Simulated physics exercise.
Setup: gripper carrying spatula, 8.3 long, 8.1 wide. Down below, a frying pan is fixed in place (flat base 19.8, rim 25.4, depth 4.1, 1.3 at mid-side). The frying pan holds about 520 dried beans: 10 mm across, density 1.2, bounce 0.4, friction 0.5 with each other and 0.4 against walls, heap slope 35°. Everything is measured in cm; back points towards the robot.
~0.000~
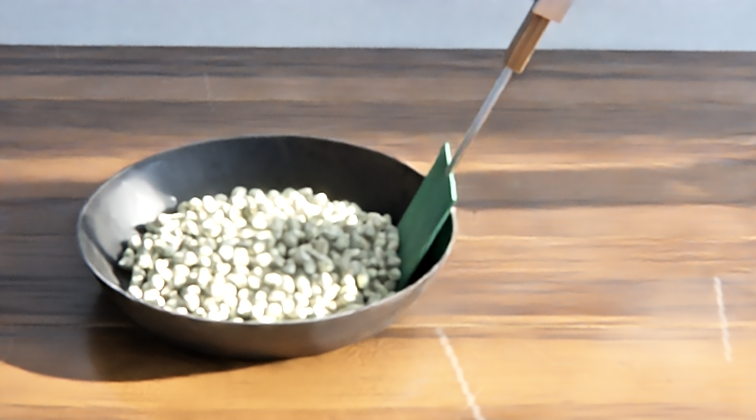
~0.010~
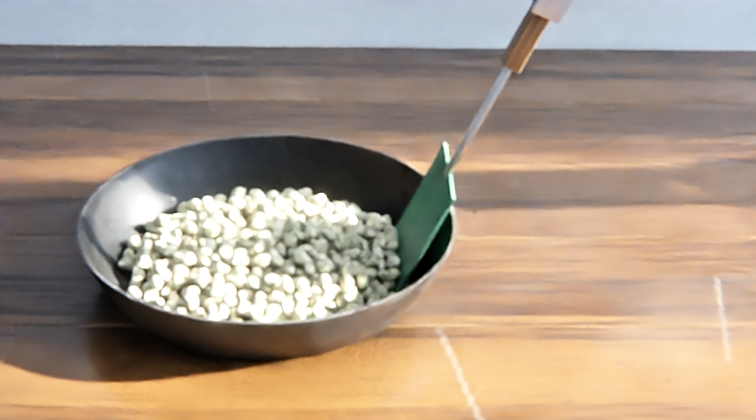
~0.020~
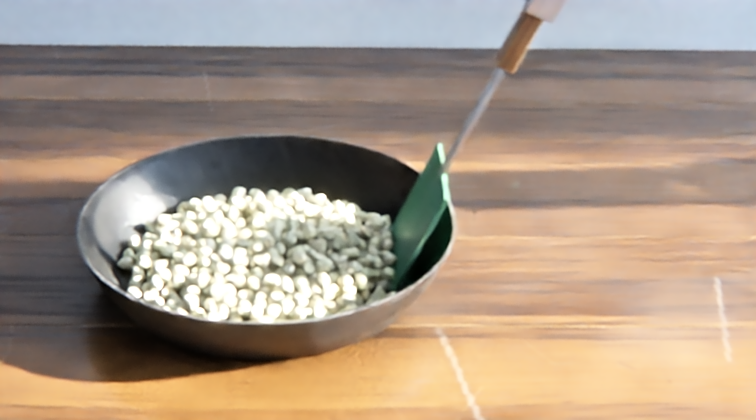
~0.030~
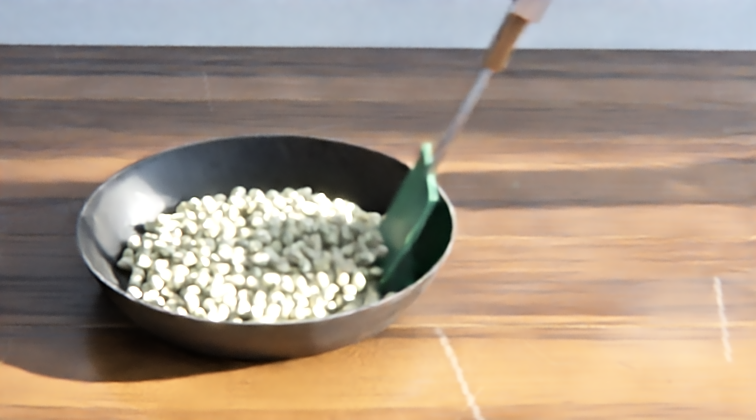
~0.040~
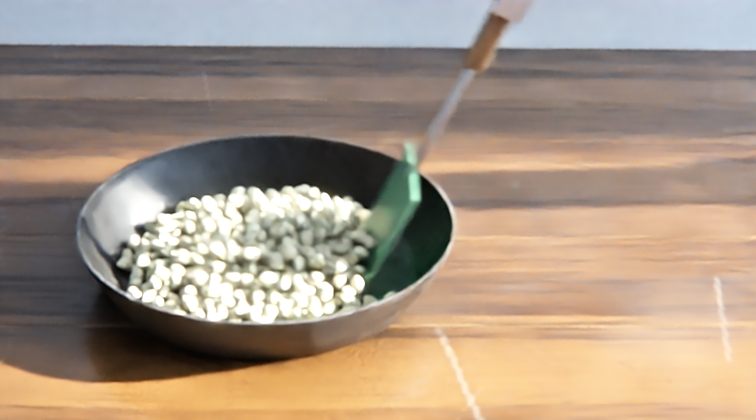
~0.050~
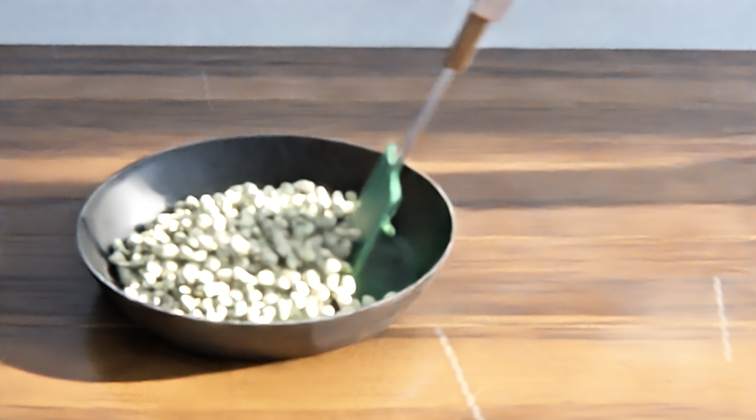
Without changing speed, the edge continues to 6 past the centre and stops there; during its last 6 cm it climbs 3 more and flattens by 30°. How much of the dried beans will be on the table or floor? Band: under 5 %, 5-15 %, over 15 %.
5-15 %.
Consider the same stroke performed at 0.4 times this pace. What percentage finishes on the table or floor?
The share would be near 0 in a hundred.
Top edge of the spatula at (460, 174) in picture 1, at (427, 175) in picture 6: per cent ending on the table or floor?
Off the vessel, on the table or floor: Some 0 percent.
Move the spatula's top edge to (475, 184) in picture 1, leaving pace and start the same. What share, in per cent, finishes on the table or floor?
10 percent or thereabouts.
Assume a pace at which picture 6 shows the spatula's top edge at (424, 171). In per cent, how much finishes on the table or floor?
Expect about 0 per cent there.
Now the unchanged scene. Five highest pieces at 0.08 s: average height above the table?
Somewhere near 5 cm, I'd say.
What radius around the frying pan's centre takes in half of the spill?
The answer is around 26 cm.
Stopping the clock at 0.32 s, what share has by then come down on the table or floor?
Fraction noted: Close to 10 per cent.
By 0.08 s, sloping 65°, highest piece 5 above the table; 525 in the frying pan.
By 0.10 s, sloping 56°, highest piece 6 above the table; 525 in the frying pan.
By 0.32 s, sloping 35°, highest piece 5 above the table; 472 in the frying pan, 49 on the table or floor, 4 on the blade or in flight.
By 1.37 s, sloping 35°, highest piece 5 above the table; 472 in the frying pan, 53 on the table or floor.
Final count, 472 in the frying pan, 53 on the table or floor. That is 10 % on the table or floor.
